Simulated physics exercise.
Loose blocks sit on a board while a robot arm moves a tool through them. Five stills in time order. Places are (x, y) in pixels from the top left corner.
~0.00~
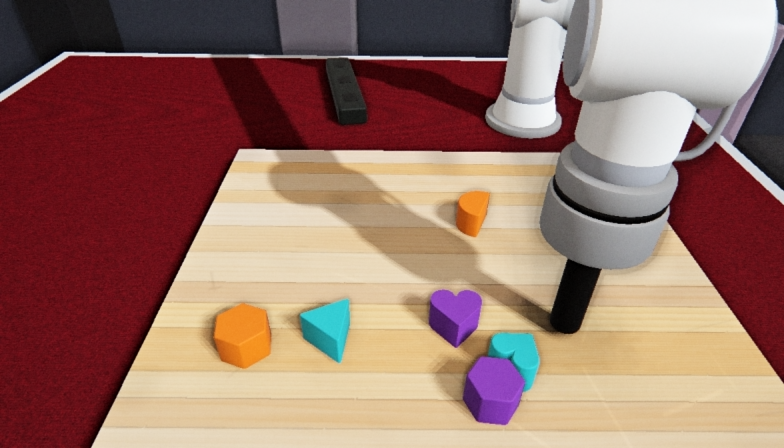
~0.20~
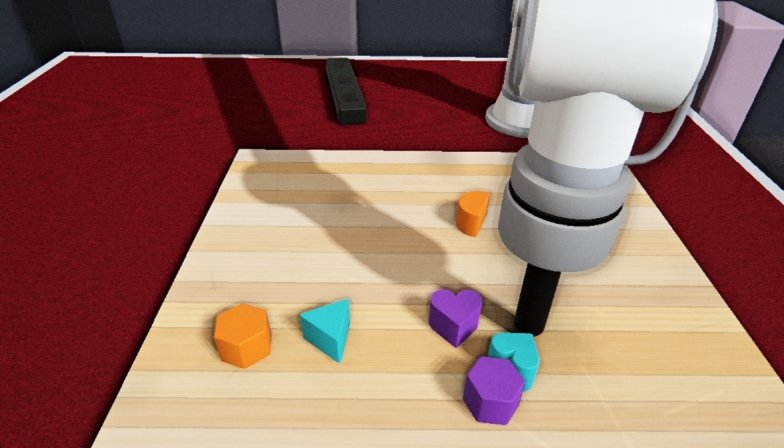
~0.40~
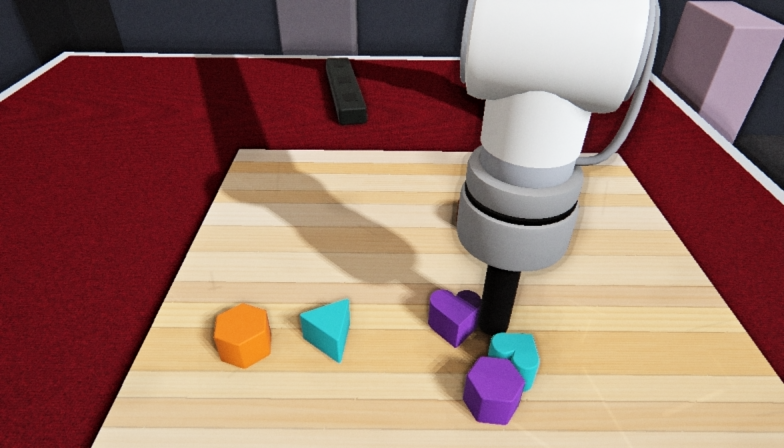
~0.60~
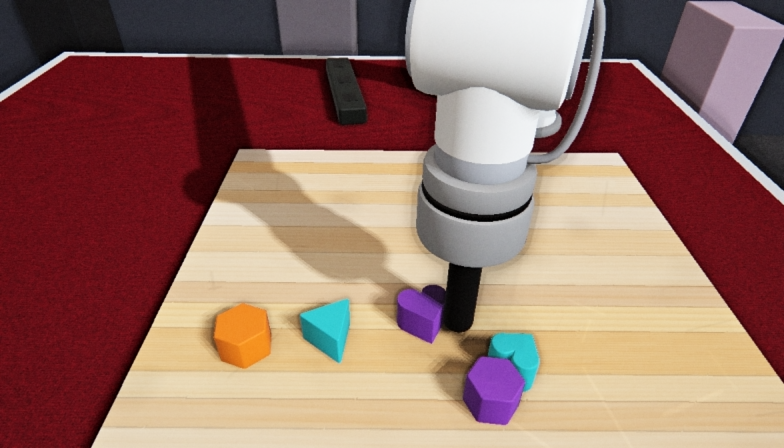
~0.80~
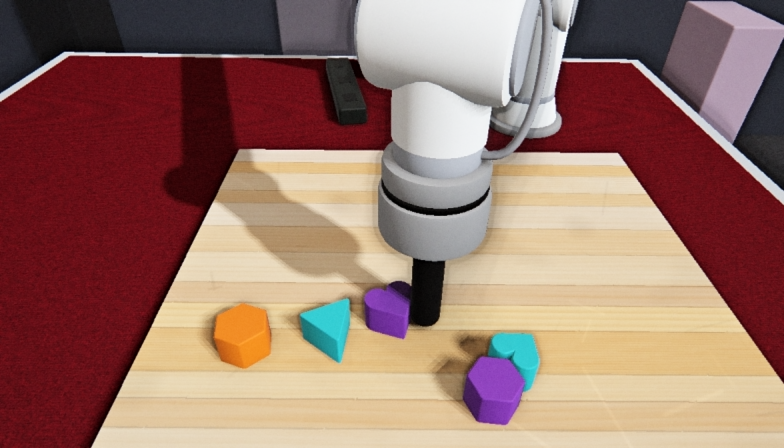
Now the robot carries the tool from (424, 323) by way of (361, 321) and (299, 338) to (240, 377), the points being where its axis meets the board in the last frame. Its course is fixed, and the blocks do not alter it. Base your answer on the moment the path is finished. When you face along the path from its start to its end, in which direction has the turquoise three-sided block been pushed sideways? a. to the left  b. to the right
Option a.
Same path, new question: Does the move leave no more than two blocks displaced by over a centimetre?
Going by the path, no.
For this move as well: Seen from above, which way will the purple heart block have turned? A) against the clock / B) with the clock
The answer is B.
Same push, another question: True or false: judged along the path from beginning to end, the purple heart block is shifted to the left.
False
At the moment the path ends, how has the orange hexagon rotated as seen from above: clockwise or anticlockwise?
Viewed from above: Clockwise.
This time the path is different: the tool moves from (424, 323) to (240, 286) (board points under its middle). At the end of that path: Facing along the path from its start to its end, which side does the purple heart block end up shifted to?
Left-hand side.
The first path, step by step. One third of the way, tool at (360, 315); turquoise three-sided block at (313, 318), turned 65° anticlockwise; purple heart block at (326, 292).
Two thirds of the way, tool at (298, 332); turquoise three-sided block at (281, 339), turned 70° anticlockwise; purple heart block at (297, 286), turned 40° clockwise.
At the end, tool at (238, 370); orange hexagon at (211, 328), turned 45° clockwise; turquoise three-sided block at (249, 376), turned 130° anticlockwise; purple heart block at (297, 286), turned 40° clockwise; turquoise heart block not moved.
